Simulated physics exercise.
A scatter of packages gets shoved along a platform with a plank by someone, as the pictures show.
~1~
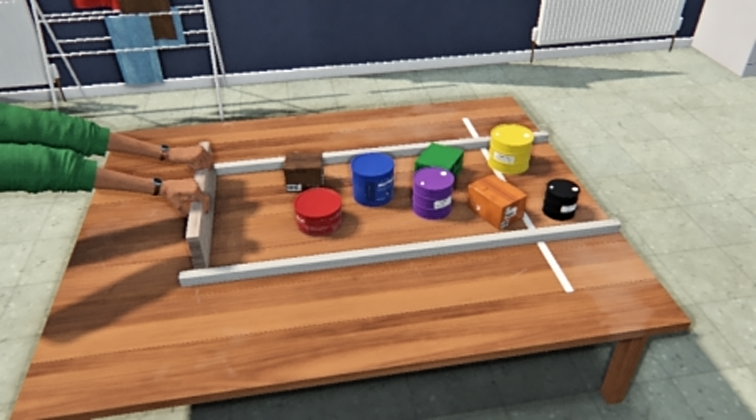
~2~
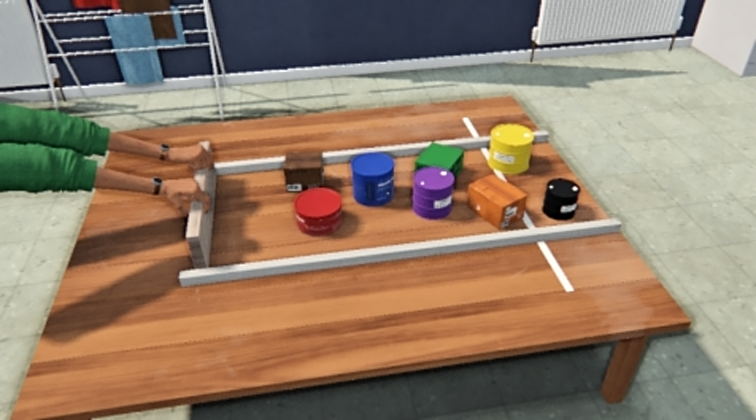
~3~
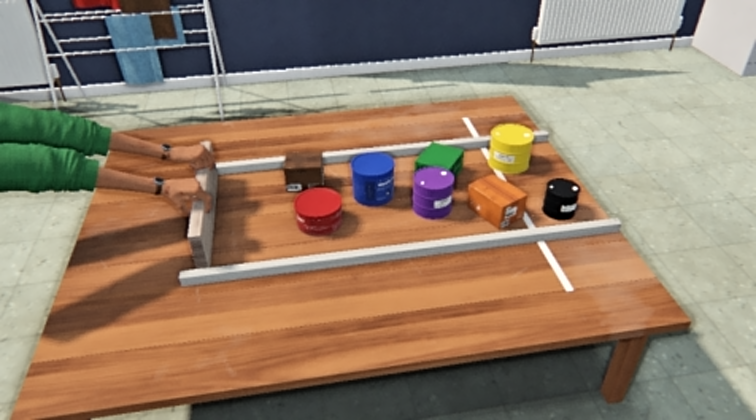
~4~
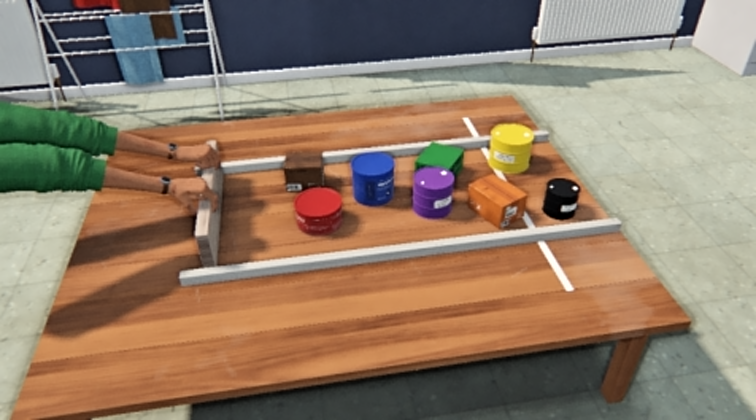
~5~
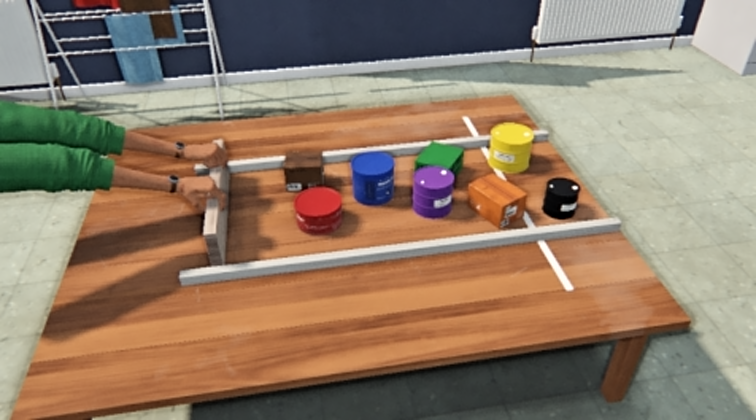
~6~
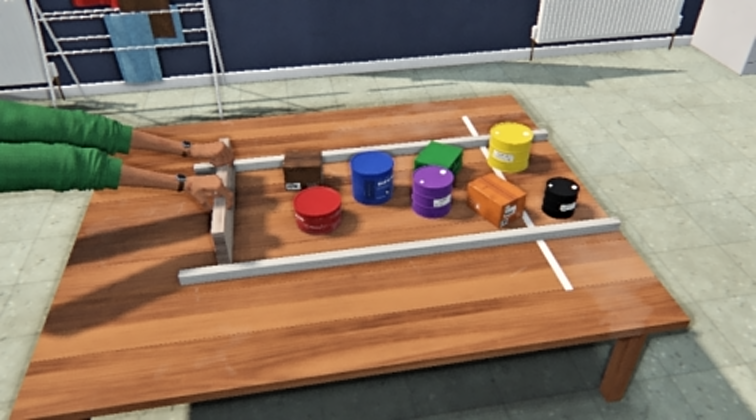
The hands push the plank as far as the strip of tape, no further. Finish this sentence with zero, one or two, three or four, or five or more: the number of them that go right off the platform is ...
The number of them that go right off the platform is one or two.
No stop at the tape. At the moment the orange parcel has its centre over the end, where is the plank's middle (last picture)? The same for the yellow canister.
Points: About (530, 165) and about (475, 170).
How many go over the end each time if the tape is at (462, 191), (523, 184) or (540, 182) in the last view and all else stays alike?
It would be 0, 2 and 5.
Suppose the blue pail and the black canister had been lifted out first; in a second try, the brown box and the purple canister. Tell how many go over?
First 1, then 1.
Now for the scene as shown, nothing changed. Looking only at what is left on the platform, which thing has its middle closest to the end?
It would be the orange parcel.
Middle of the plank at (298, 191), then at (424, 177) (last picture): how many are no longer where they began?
By then 2, and later 7.
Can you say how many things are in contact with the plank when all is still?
I count 3 of them.
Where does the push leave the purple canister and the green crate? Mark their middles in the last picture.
One ends up near (564, 168) and the other near (542, 145).
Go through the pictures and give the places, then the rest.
Black canister (561, 200); yellow canister (510, 149); orange parcel (496, 201); plank (204, 203); tape (507, 188), in the first picture.
Yellow canister (510, 149); purple canister (433, 193), in the second picture.
Orange parcel (497, 201); brown box (304, 171), in the third picture.
Black canister (561, 199); plank (211, 201), in the fourth picture.
Yellow canister (510, 148); green crate (439, 164), in the fifth picture.
Black canister (560, 198); yellow canister (510, 147); orange parcel (496, 200); plank (225, 199); tape (507, 186), in the sixth picture.
A little later, none off yet; black canister at rest near (560, 198); yellow canister at rest near (510, 147); orange parcel at rest near (496, 200).
Next, none off yet; black canister at rest near (560, 198); yellow canister at rest near (510, 147); orange parcel shifted a little near (505, 200).
Later still, none off yet; black canister shifted a little near (580, 203); yellow canister shifted about its own width near (546, 140); orange parcel shifted about its own width near (541, 198).
When it is over, the number that fall off is one or two; down, yellow canister and black canister.
